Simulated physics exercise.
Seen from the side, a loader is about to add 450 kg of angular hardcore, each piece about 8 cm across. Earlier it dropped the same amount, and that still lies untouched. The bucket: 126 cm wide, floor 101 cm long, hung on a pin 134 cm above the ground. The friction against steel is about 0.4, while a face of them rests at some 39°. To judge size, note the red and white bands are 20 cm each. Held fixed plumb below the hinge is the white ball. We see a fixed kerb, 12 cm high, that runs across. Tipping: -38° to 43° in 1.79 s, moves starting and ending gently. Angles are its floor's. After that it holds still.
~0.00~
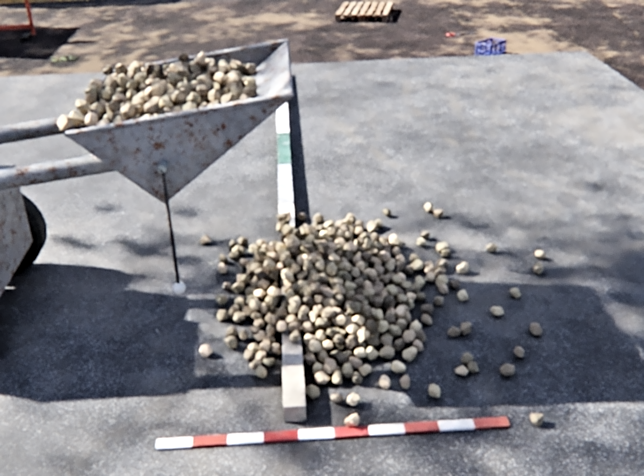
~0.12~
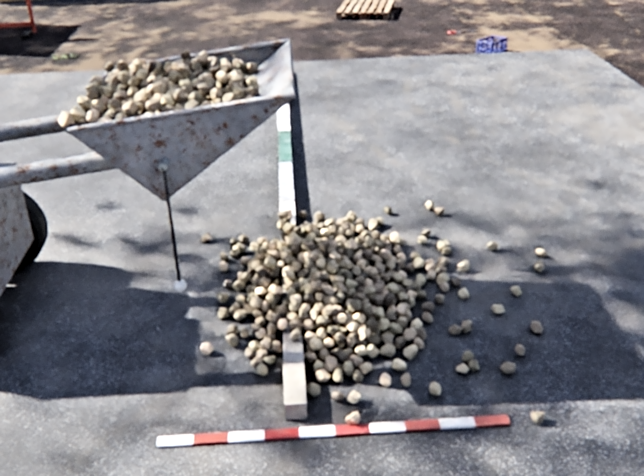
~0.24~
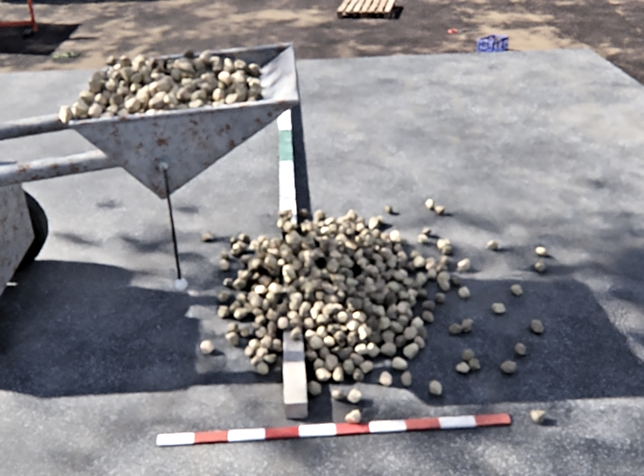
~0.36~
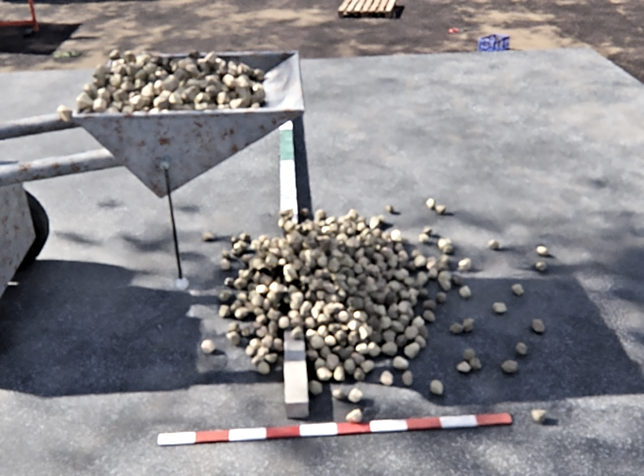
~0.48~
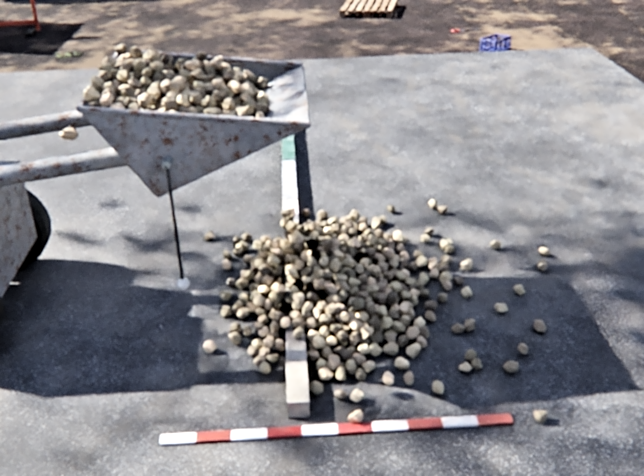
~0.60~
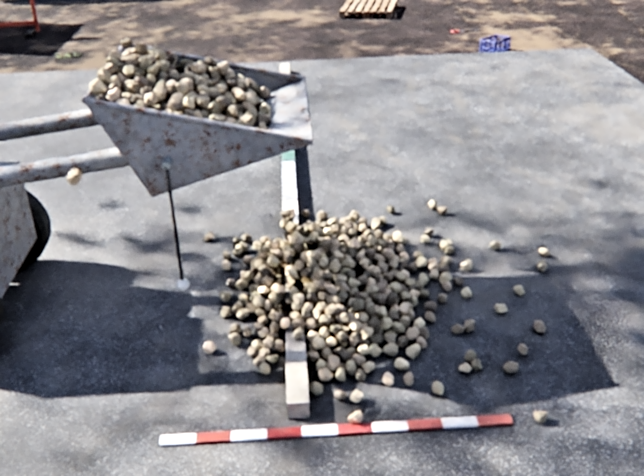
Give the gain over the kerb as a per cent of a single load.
71 %.
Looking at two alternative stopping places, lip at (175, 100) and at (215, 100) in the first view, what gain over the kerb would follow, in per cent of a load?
The first position would add some 0 per cent, the second some 10.
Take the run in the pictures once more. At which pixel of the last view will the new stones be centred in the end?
The middle lies near (325, 267) in the last picture.
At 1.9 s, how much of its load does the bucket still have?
Reading: Near 35 % of the load.
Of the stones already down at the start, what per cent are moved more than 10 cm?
Near 10 per cent, I reckon.
After 1.3 s the floor is at 30°; in per cent of one load, 100 in the bucket, 23 on this side of the kerb, 77 over the kerb; the foremost stones are at (525, 301).
After 1.9 s the floor is at 43°; in per cent of one load, 35 in the bucket, 51 on this side of the kerb, 113 over the kerb; the foremost stones are at (525, 301).
After 2.2 s the floor is at 43°; in per cent of one load, 2 in the bucket, 56 on this side of the kerb, 142 over the kerb; the foremost stones are at (525, 301).
After 5.0 s the floor is at 43°; in per cent of one load, 0 in the bucket, 52 on this side of the kerb, 148 over the kerb; the foremost stones are at (523, 275). Net gain over the kerb, 71.
